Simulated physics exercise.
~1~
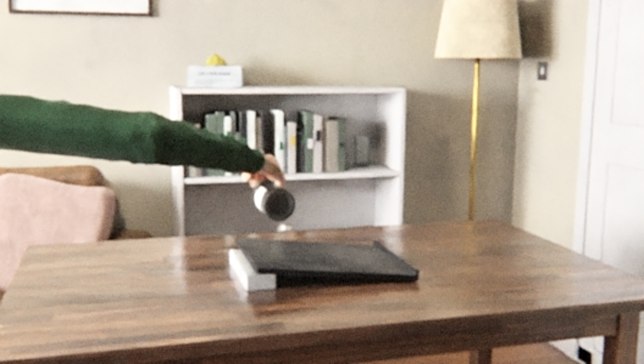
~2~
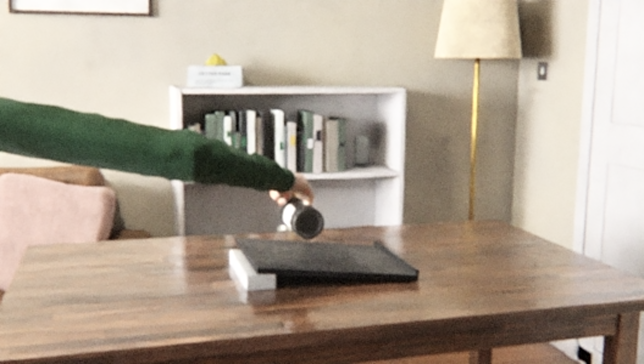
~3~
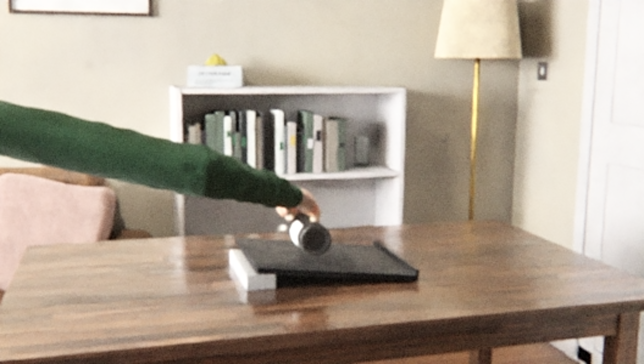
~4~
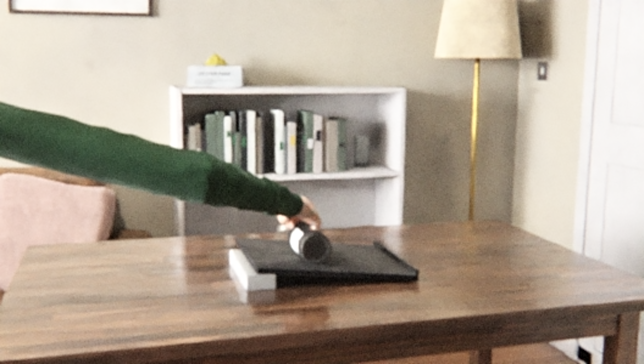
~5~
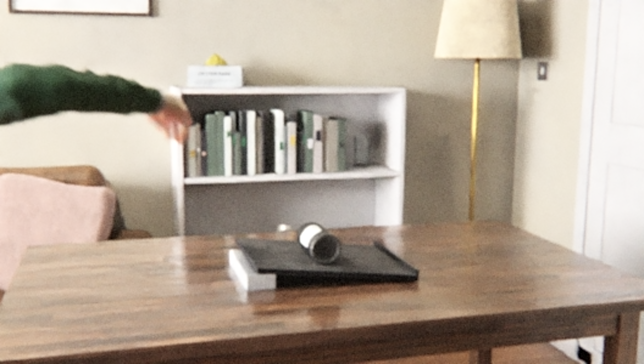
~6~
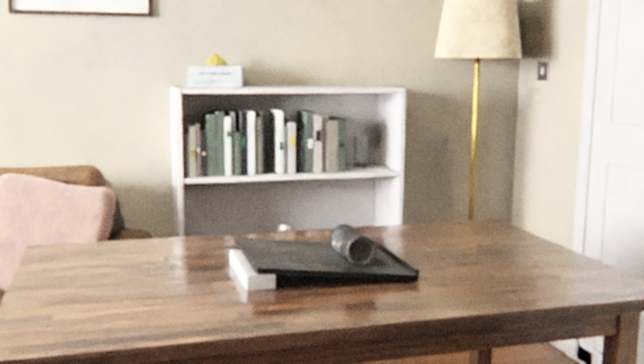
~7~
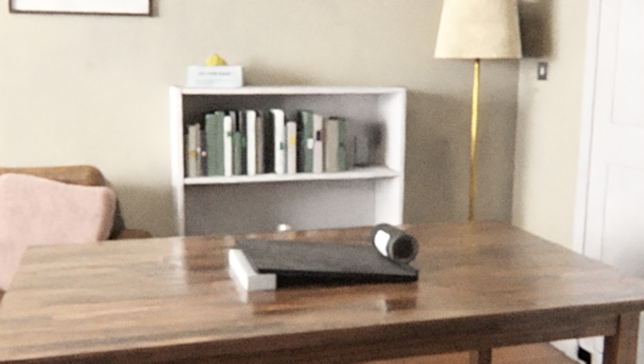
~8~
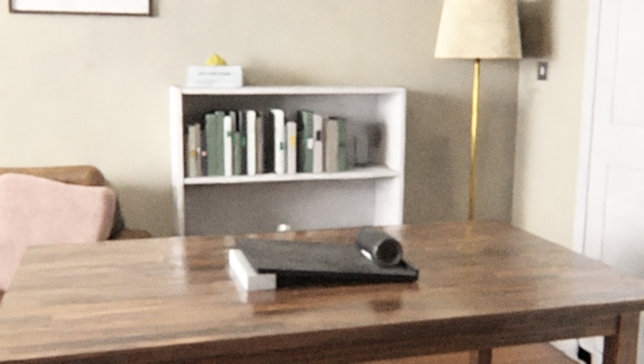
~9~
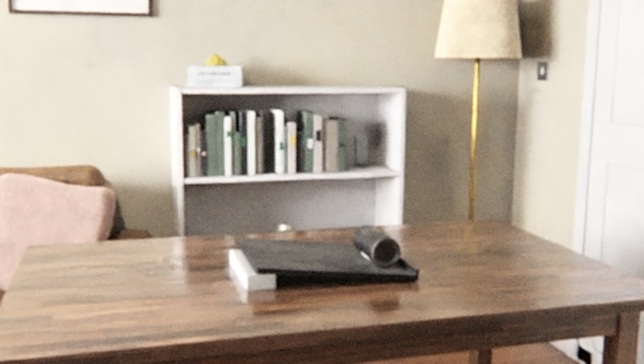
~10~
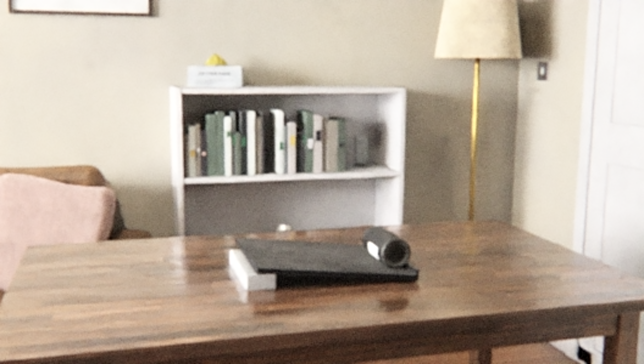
An arm in a green sleeve lowered a black bottle on its side onto a sloping dark board on a wooden table, then let go and drew back. The bottle rolled right, down to the board's low end, rocked slightly and stayed there.
